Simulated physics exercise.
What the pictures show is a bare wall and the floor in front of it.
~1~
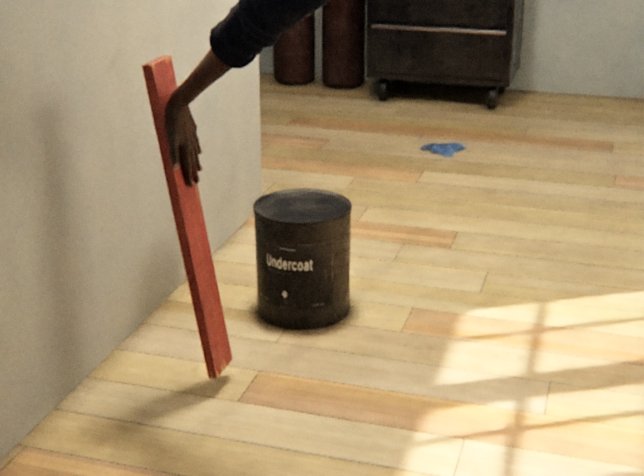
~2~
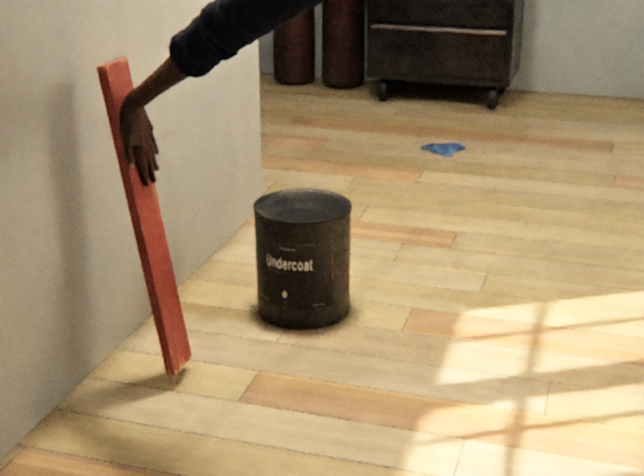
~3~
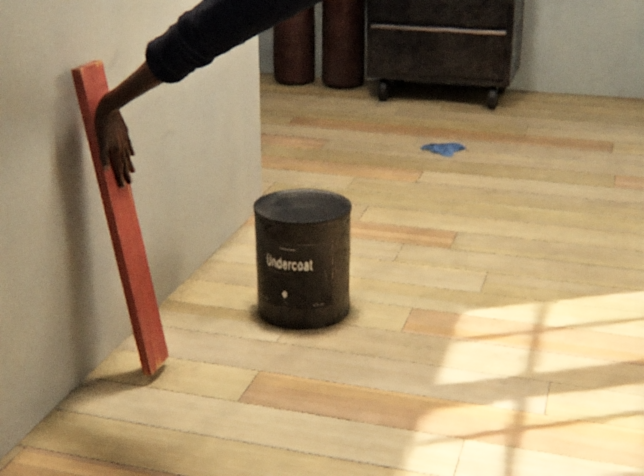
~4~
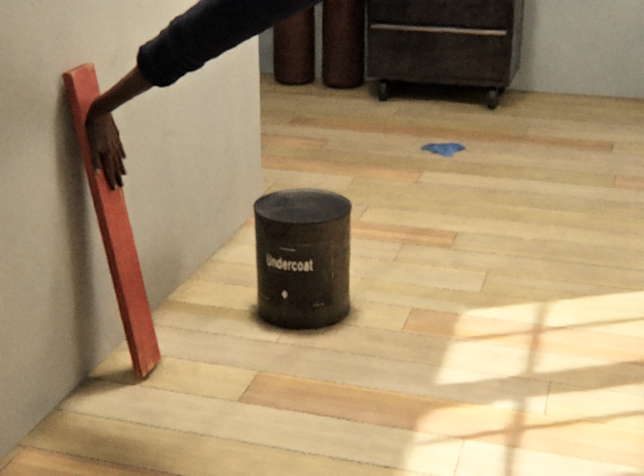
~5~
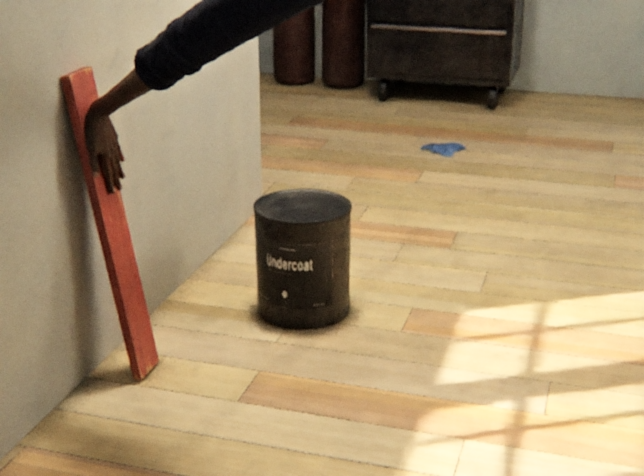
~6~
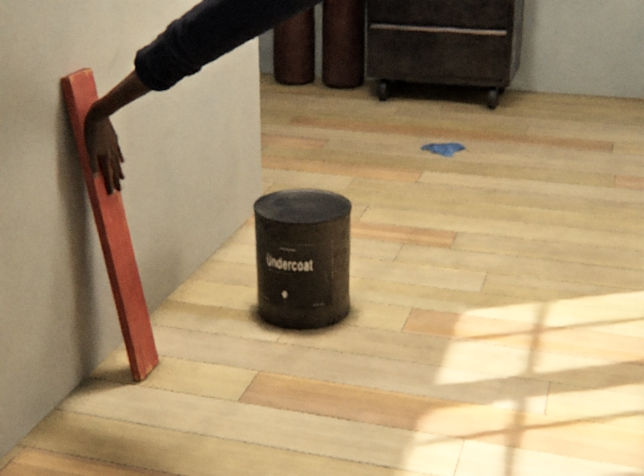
A red plank, gripped near its upper end by a hand in a dark sleeve, moves left across the wooden floor toward a bare wall, passing away from a black pail that stays put. The plank then leans against the wall, nearly still, with the hand still on it.
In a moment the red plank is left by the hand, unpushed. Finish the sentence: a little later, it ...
A little later, it is still propped there.
Then, 0.40 s later than the last frame, all is still.
Then, 0.90 s later than the last frame, red plank resting near (113, 230).
When it is over, both as before. End places, in pixels of the last picture, red plank near (113, 230). The plank remains leaning.
